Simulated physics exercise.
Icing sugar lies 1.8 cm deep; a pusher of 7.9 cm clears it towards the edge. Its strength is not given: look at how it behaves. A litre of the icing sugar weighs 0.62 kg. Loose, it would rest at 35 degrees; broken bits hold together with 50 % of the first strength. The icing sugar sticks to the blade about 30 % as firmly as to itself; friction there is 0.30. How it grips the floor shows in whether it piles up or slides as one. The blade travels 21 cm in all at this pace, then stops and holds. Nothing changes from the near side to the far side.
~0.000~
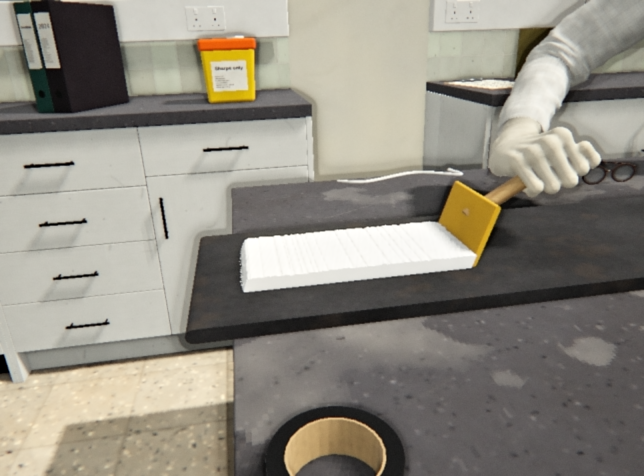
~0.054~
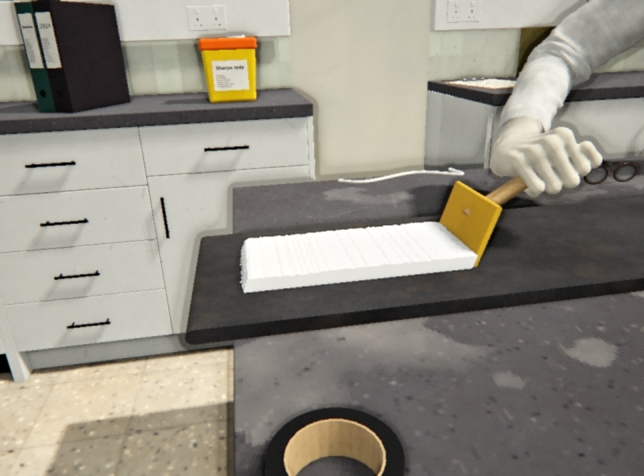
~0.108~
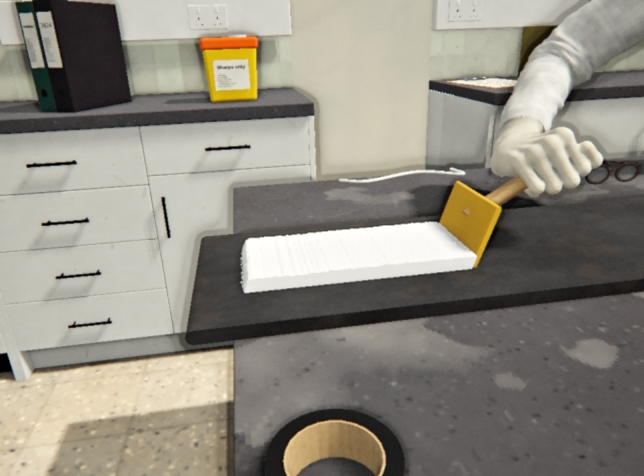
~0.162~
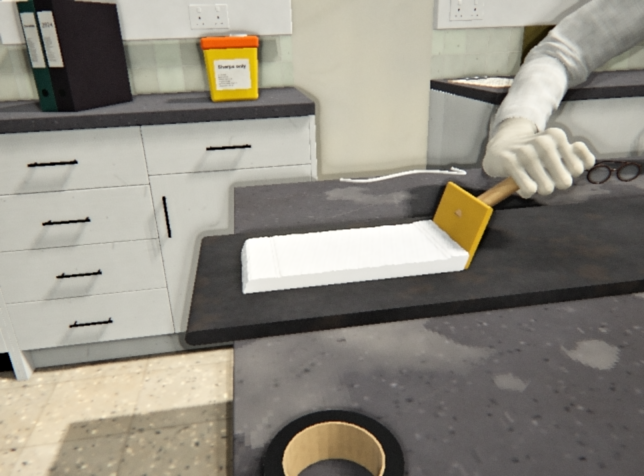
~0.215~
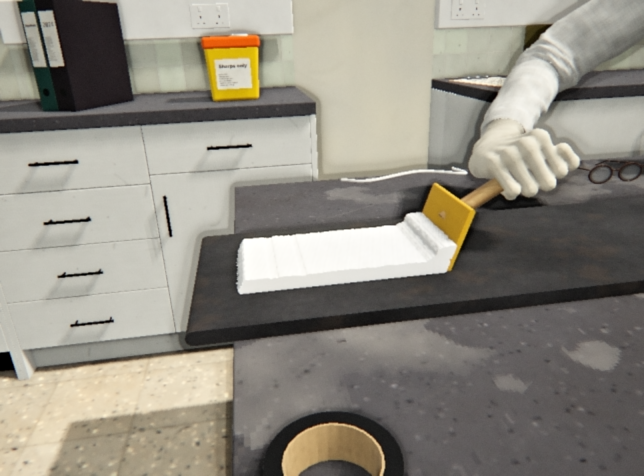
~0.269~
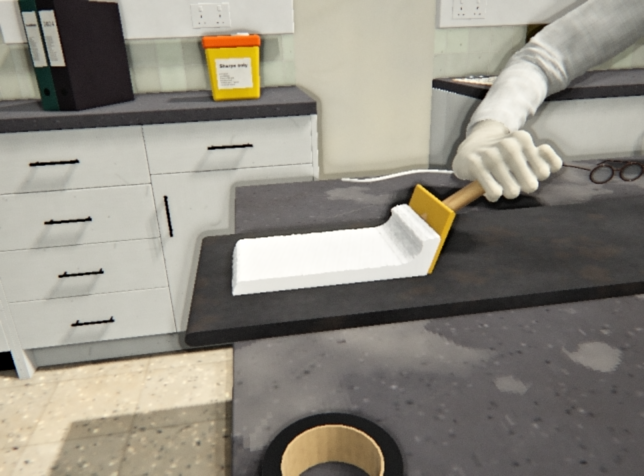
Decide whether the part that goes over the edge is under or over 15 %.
It comes out over 15 %.
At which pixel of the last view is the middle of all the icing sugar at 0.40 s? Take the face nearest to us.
At about (309, 276).
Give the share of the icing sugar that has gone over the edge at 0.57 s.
Some 8 per cent.
After 0.40 s, 0 % has gone over the edge.
After 0.57 s, 8 % has gone over the edge.
After 0.73 s, 26 % has gone over the edge.
After 0.89 s, 26 % has gone over the edge.
After 0.94 s, at the end, 26 % has gone over the edge.
